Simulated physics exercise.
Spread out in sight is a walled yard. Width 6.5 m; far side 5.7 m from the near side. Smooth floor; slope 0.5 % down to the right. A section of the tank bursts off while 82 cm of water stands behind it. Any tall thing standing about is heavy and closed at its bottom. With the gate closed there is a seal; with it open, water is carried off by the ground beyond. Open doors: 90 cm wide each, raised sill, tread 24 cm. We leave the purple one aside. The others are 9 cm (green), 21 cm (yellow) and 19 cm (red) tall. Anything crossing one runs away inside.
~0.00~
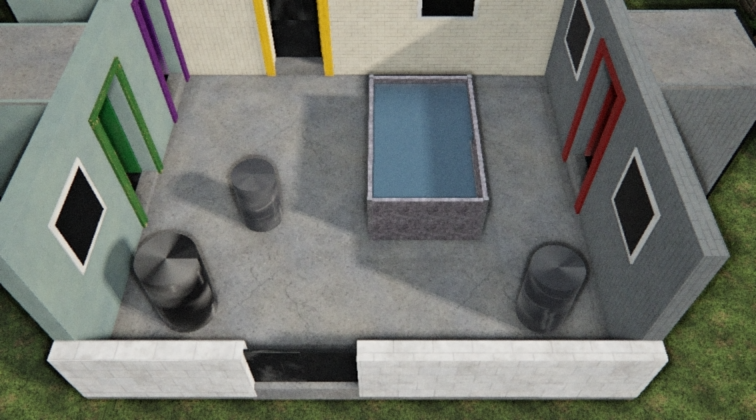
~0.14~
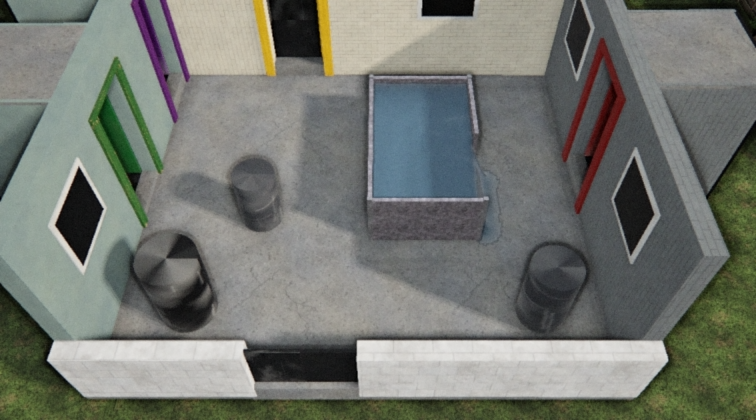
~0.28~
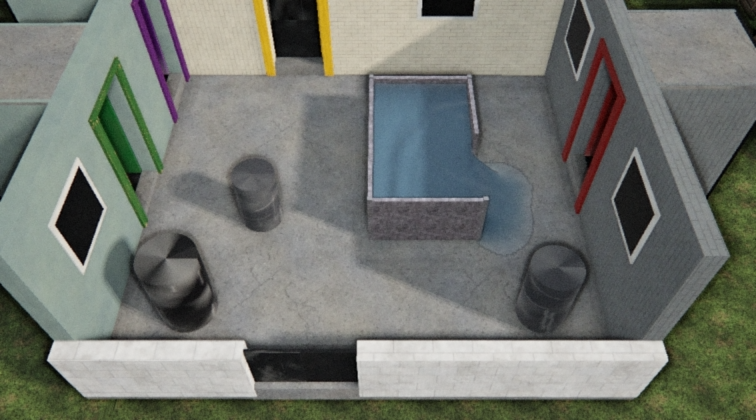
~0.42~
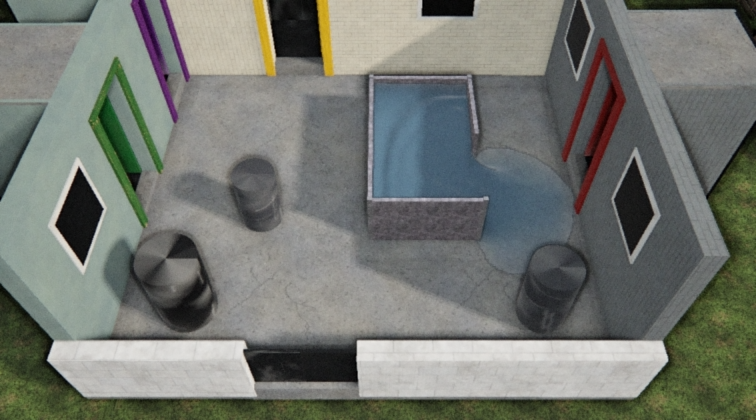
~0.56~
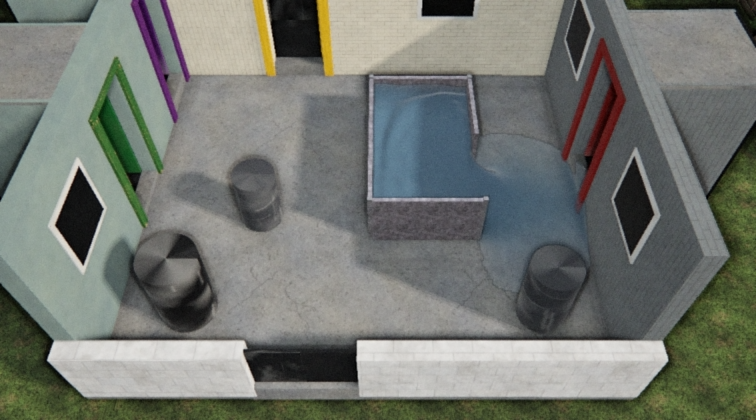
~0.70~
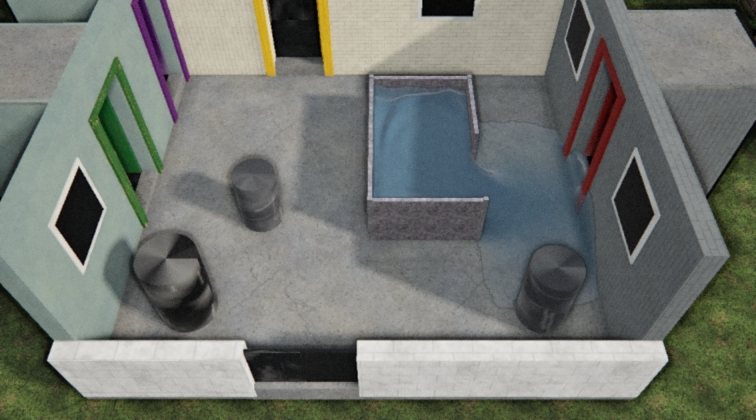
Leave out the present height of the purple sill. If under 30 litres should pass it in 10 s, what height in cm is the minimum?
The minimum is around 10 cm.
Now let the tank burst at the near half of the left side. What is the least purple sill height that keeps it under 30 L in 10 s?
Some 19 cm.
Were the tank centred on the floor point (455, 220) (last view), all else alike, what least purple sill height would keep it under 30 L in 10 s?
Near 11.0 cm.
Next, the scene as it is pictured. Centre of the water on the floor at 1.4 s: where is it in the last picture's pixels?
Roughly (466, 190).
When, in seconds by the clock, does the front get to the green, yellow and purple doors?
Times: Green 4.5 seconds, yellow 3.4 seconds, purple 4.5 seconds.
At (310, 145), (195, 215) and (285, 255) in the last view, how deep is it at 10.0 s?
That's 7, 7 and 8 cm, in the order given.
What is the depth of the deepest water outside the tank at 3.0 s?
Up to some 39 centimetres, I'd say.
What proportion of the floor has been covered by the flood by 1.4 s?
Approximately 20 % of the floor.
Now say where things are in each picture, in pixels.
The first picture shows still water, 82 cm deep, in the tank at (423, 137); the purple door at (165, 53) is dry.
In the second picture, the gap is at (474, 190), the front 0.3 m out at (493, 197); the back of the tank holds 82 cm.
In the third picture, the gap is at (474, 193), the front 0.9 m out at (528, 197); the back of the tank holds 81 cm.
In the fourth picture, water pours out at (473, 194) and has run 1.5 m, to (569, 206); about 10 cm deep outside, 73 cm at the back.
In the fifth picture, water pours out at (473, 194) and has run 1.8 m, to (591, 195); about 8 cm deep outside, 70 cm at the back.
In the sixth picture, the front is at (598, 292), 1.8 m from the gap at (474, 194); 4.8 m2 of floor is wet, 70 cm left at the back; 5.1 m in a straight line remain to the purple door at (165, 53).
After 1.4 s water covers 20 % of the floor, deepest (52 cm) near (569, 222); it has not reached the purple door.
After 3.0 s water covers 50 % of the floor, deepest (39 cm) near (618, 371); it has not reached the purple door.
After 10.0 s water covers 100 % of the floor, deepest (16 cm) near (364, 212); 11 cm at the purple door, 0 litres in over its 22 cm sill.
At the purple door as built, the water arrived by 4.7 s and peaked near 15 cm at 6.6 s.
Run again over the same 10 s with other heights there, 41 litres in over 9 cm, 10 litres over 12 cm. The limit of 30 litres is kept from about 10 cm up.
